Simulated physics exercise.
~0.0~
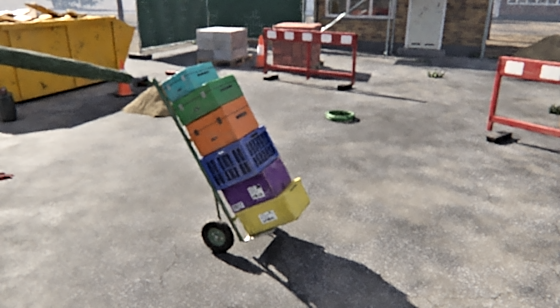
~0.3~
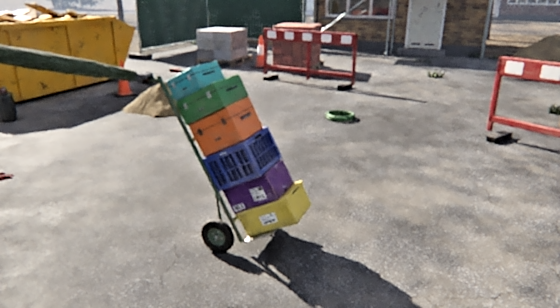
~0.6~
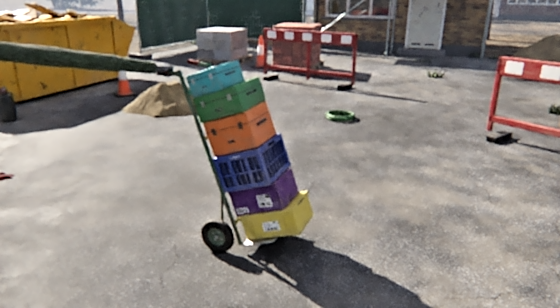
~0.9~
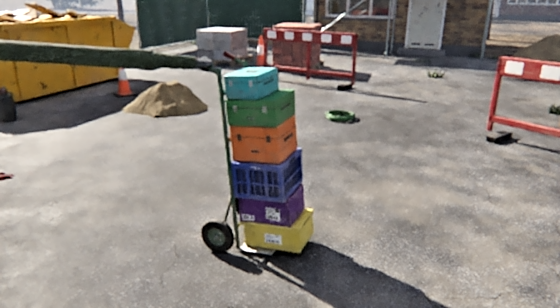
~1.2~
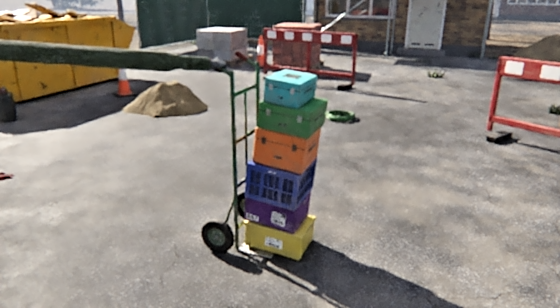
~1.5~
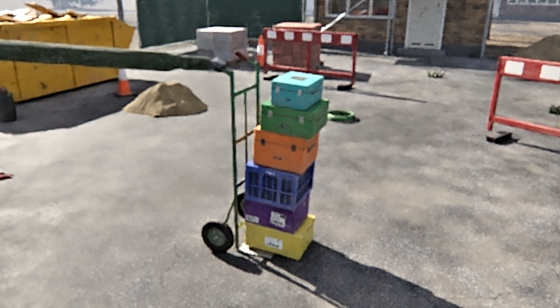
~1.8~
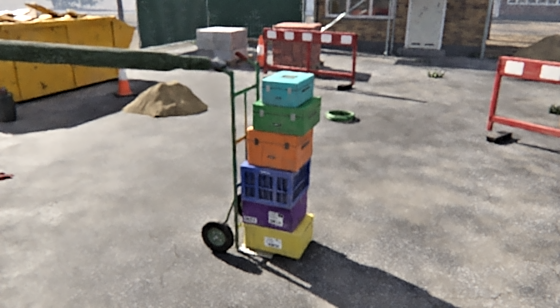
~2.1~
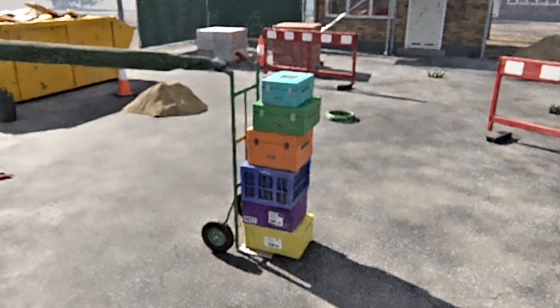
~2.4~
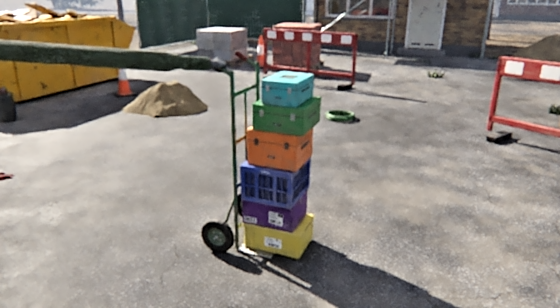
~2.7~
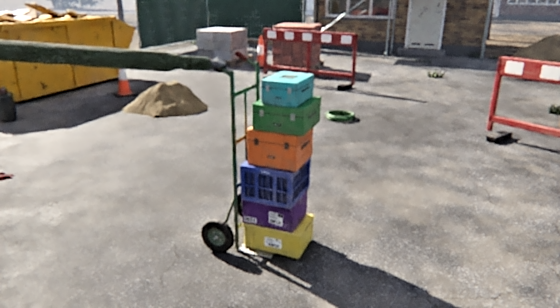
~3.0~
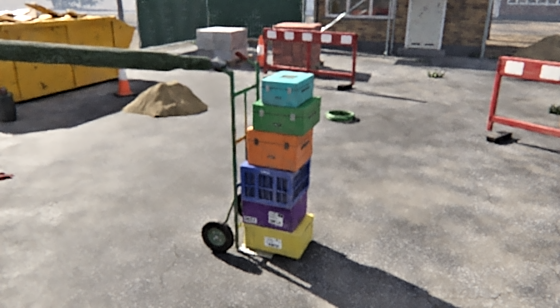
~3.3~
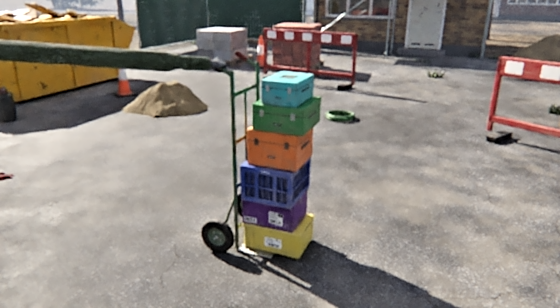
On a sunlit paved yard with a yellow skip, a sand pile and red barriers, a green two-wheeled hand truck leans back to the left, carrying six stacked boxes. From the yellow tote at the bottom, the stack rises through purple, blue, orange and green to a small turquoise toolbox. The truck swings upright, slowly and then faster, carrying the load with it. As it comes upright, the boxes tip slightly rightward, away from the frame, then rock back left and settle. The truck finally stands still, with all six boxes still stacked upright.
